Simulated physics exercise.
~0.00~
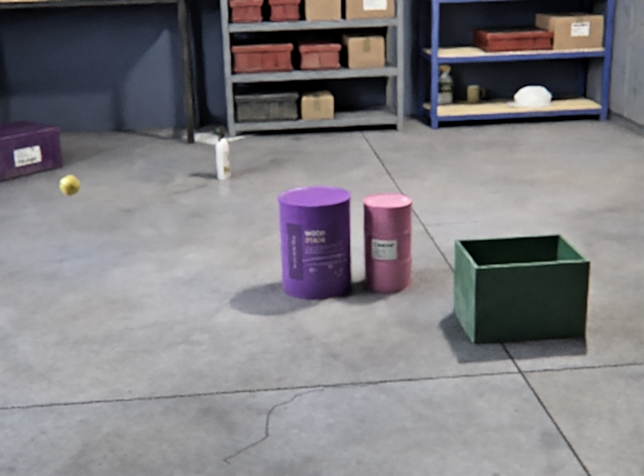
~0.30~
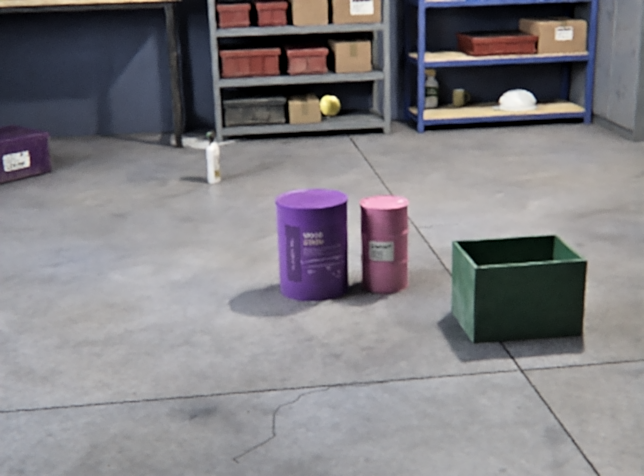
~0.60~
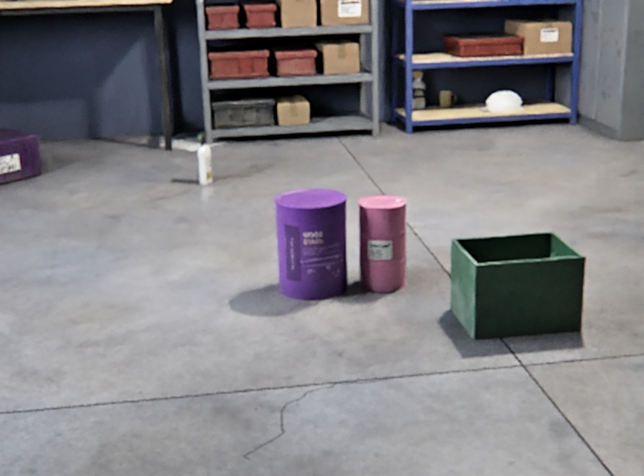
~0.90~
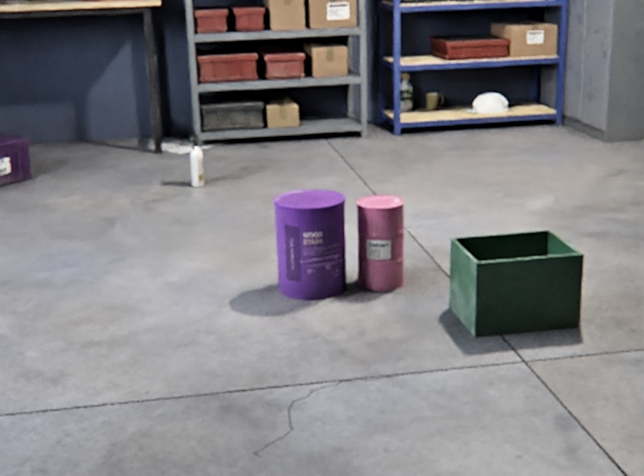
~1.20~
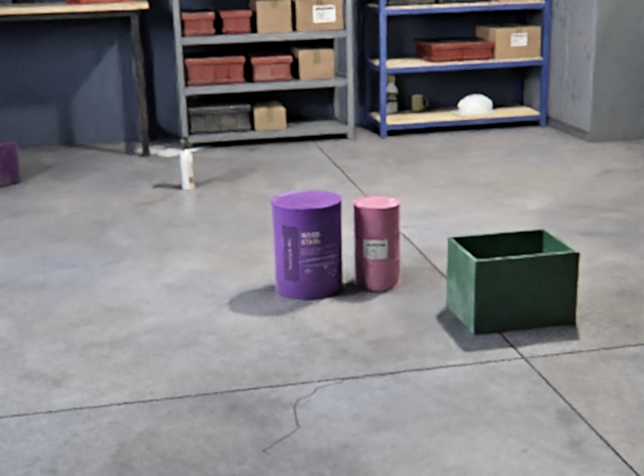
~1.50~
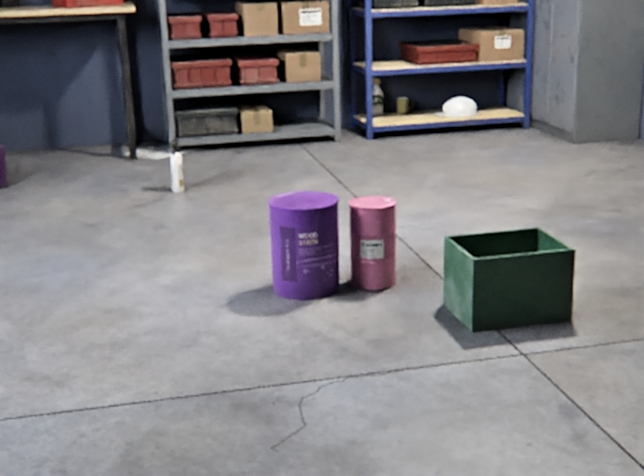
A workshop or storeroom with a grey concrete floor is seen from slightly above, with loaded shelves and a workbench along the back wall. A purple pail stands near the middle beside a slimmer pink canister, an open green box sits to the right, and a white bottle stands farther back. A small yellow lemon flies in from the left, passes high in front of the shelves, and then drops out of sight into the green box. The view drifts slightly sideways while the pail and canister stay put. At the end the box stands still, with the lemon hidden inside.
